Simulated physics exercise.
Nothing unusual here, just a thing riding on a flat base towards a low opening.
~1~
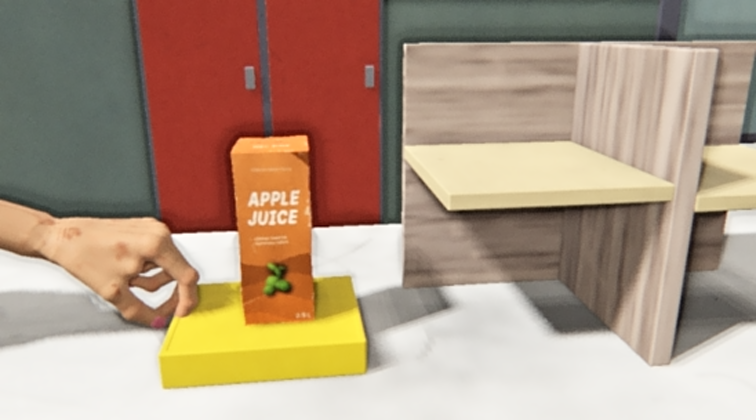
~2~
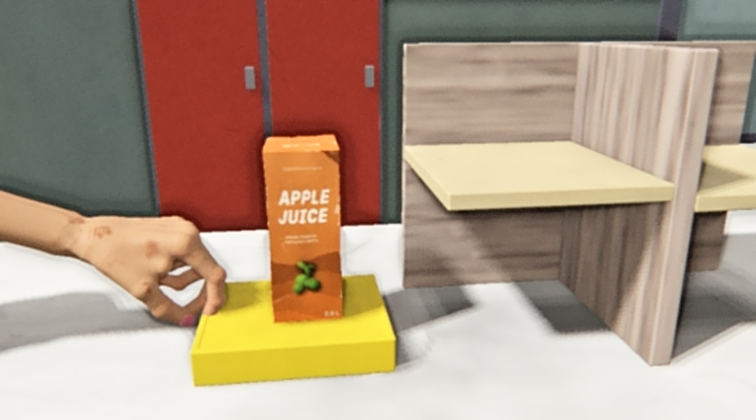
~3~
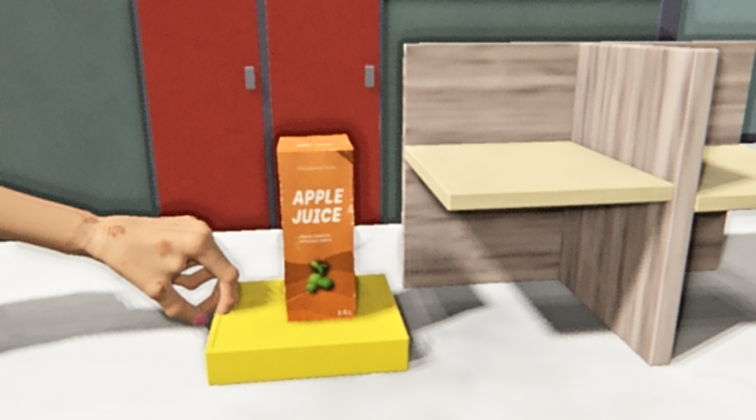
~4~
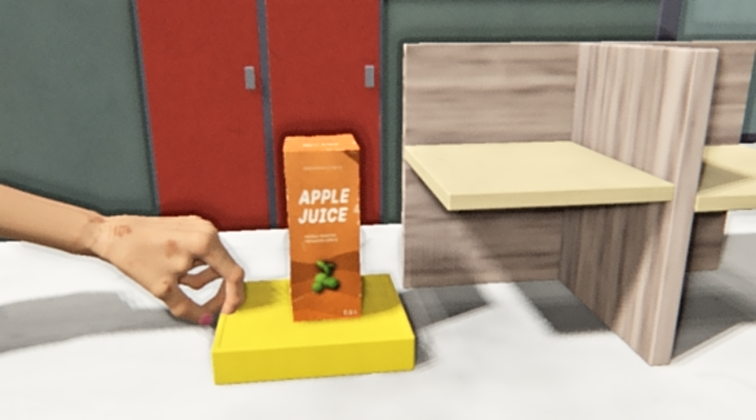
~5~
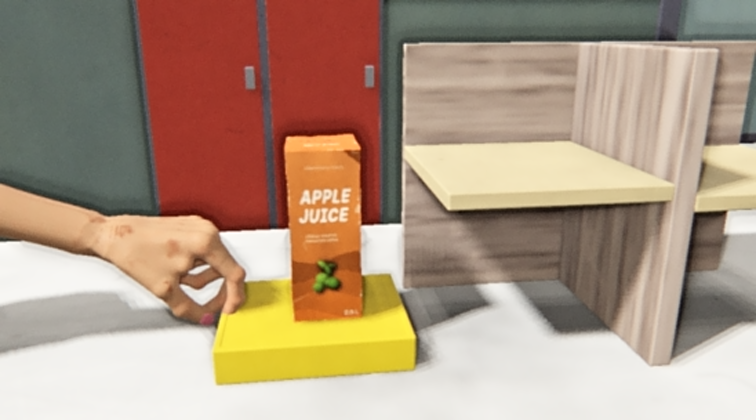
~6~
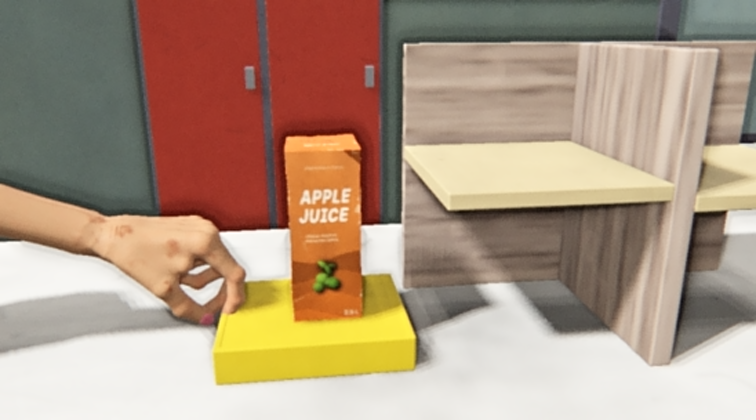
An orange apple juice carton stands upright on a flat yellow tray, with a bare hand at the tray's left edge. The view is from the front, slightly above a white surface, with red lockers and a grey-green wall behind and a wood-grain unit with pale yellow shelves at right. The hand slides tray and carton rightward, slowing until all rest still, while the camera stays fixed.
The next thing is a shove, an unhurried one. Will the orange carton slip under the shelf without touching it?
No, it will get clipped going in.
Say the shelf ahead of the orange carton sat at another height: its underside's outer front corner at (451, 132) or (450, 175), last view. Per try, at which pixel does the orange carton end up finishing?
It comes to rest at (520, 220) and (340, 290).
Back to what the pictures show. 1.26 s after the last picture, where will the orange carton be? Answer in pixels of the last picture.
Predicted centre: Roughly (401, 219).
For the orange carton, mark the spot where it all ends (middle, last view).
Roughly (337, 291).
Then, 1.26 s on from there, orange carton turned 34° from its first pose near (401, 220).
In the end, the orange carton strikes the shelf, near (336, 291).
